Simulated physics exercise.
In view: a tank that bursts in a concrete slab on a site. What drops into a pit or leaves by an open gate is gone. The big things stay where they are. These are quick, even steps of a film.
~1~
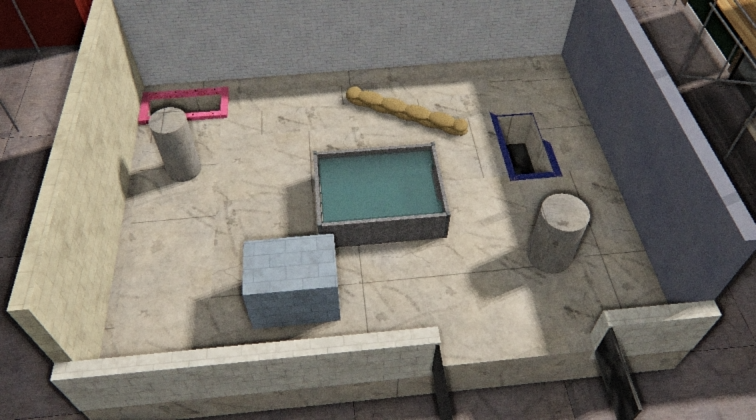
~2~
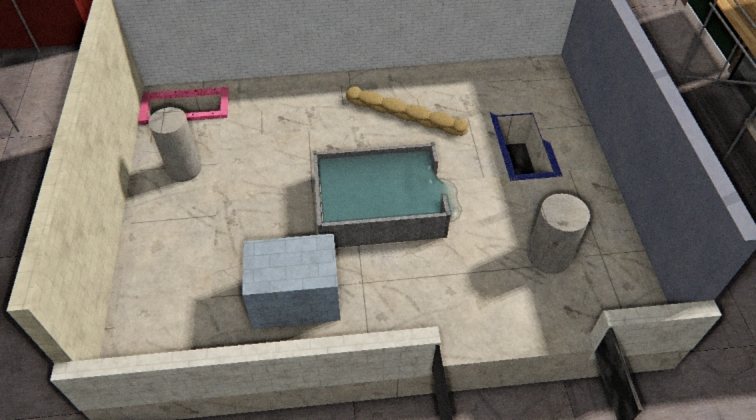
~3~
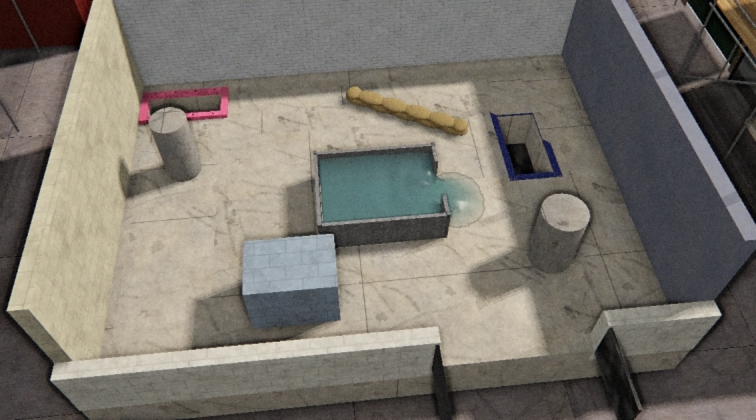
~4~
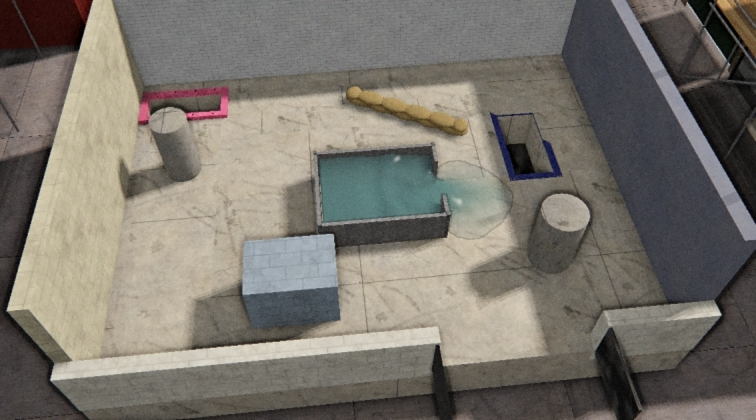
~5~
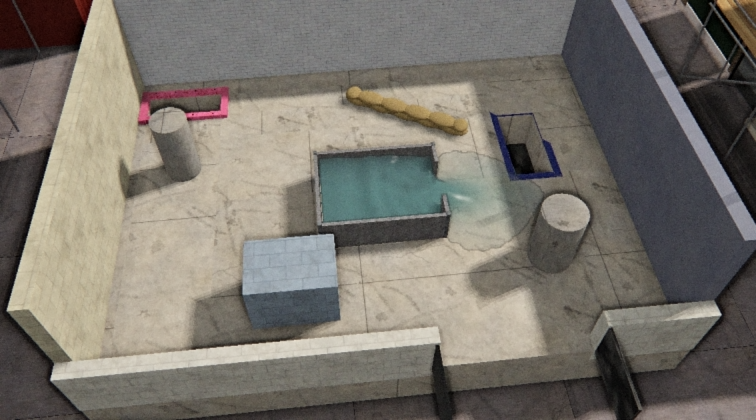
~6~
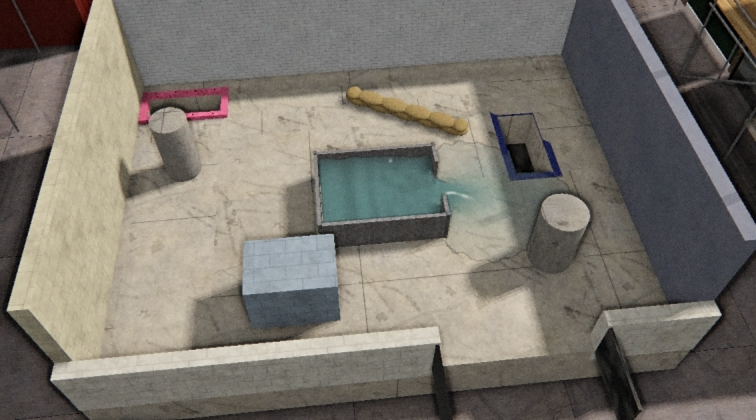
Water burst through a gap in the right side of the grey tank and fanned out across the pale slab, spreading thinly toward the blue-edged pit and the round pillar on the right.
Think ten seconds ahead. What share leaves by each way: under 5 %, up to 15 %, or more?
The gate takes between 5 and 15 %; the blue pit takes above 15 %; the pink pit takes not even 5 %.
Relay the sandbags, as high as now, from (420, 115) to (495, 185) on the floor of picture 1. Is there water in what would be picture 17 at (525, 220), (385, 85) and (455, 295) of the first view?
In that order: Wet, free of water, not flooded.
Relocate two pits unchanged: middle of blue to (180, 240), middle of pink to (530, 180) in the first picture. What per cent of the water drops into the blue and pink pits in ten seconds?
Parts in a hundred: Blue 0, pink 14.
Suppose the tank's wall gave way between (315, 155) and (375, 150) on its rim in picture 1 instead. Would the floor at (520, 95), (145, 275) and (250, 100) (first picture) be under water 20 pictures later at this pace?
One after the other: Clear, no water, wet.
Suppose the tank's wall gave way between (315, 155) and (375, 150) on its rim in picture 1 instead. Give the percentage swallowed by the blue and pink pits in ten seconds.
Per cent: Blue 6, pink 15.
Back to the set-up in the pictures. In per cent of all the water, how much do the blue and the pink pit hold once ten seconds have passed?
Roughly 28 per cent, then 0 per cent.
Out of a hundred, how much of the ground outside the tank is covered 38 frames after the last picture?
Close to 35 %.
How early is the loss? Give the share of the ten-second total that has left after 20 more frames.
Some 40 per cent.
A moment on, water covers 15 % of the floor; the gate 0 %, the blue pit 3 %, the pink pit 0 %.
Next, water covers 15 % of the floor; the gate 0 %, the blue pit 8 %, the pink pit 0 %.
Then, water covers 20 % of the floor; the gate 2 %, the blue pit 14 %, the pink pit 0 %.
Later, water covers 35 % of the floor; the gate 5 %, the blue pit 22 %, the pink pit 0 %.
In the end, water covers 45 % of the floor; the gate 10 %, the blue pit 29 %, the pink pit 0 %.
